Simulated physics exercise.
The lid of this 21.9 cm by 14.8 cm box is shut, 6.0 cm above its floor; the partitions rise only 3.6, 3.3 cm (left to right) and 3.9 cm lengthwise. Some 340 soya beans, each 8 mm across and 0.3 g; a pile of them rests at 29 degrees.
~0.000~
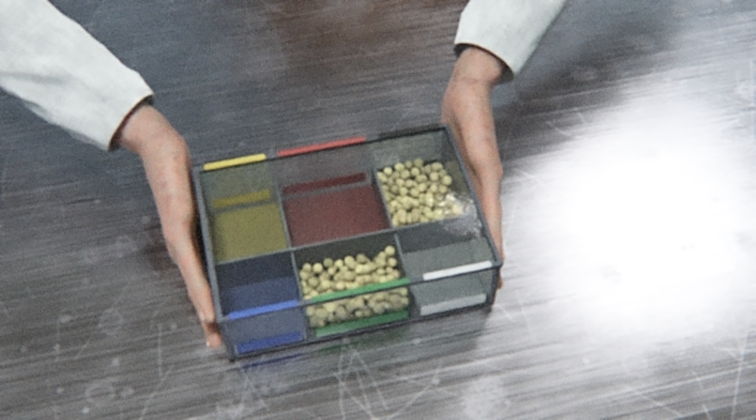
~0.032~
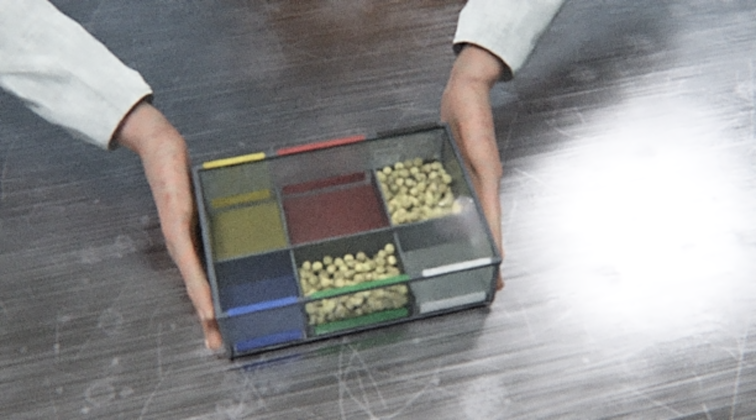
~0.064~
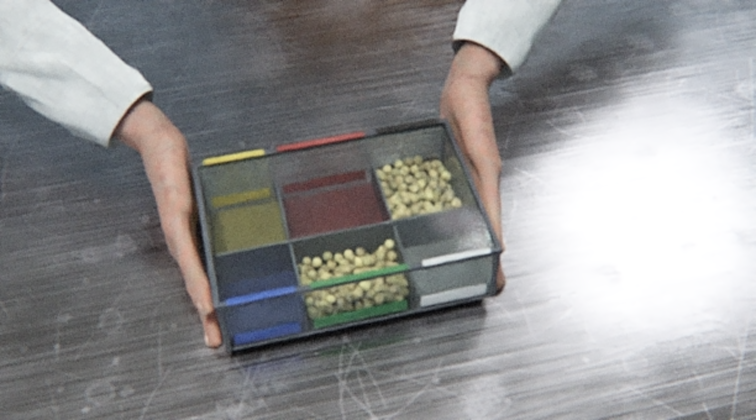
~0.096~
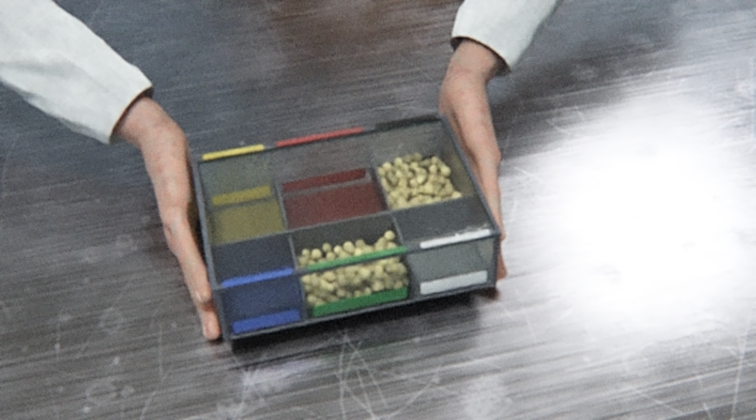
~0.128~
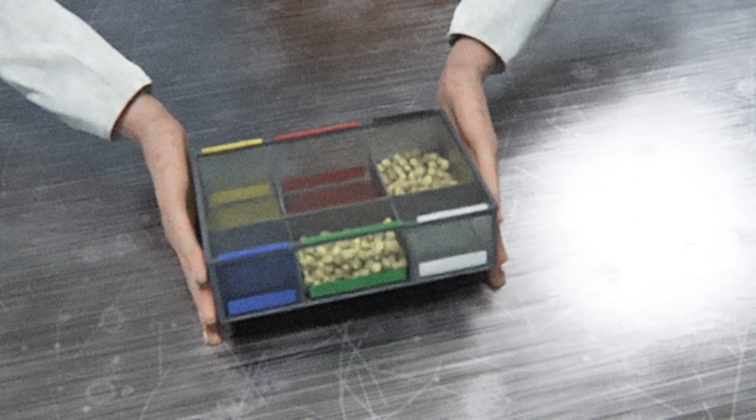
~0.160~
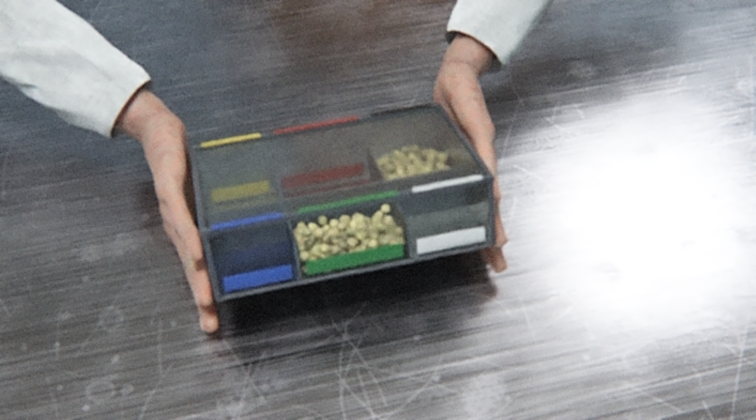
In this clip, two hands hold a closed, clear-lidded box with six colour-marked compartments, pale beans heaped in the green and black ones, and tilt it progressively so its front face comes into view while the beans stay in those compartments.
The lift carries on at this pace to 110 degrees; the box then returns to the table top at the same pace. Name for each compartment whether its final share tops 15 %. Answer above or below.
Red: Above, blue: Below, green: Below, yellow: Below, white: Below, black: Above.
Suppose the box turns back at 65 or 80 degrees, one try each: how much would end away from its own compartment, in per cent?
Some 10 and 25 per cent.
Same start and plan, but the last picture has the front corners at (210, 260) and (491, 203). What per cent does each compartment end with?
Red 40, blue 0, green 0, yellow 10, white 0, black 50.
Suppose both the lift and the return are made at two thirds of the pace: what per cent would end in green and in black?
Then: Green 0; black 55.
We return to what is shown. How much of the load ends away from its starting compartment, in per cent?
Roughly 50 per cent.
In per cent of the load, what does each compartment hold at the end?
Red 40; blue 0; green 0; yellow 10; white 0; black 55.
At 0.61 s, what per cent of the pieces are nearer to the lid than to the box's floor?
About 70 per cent.
Then, at 0.61 s, tilt 109 degrees; red 20 %, green 20 %, black 55 %.
After 0.91 s, tilt 45 degrees; red 35 %, yellow 10 %, black 55 %.
After 1.31 s, tilt 0 degrees; red 40 %, yellow 10 %, black 55 %.
At rest (1.8 s), red 40 %, blue 0 %, green 0 %, yellow 10 %, white 0 %, black 55 %.
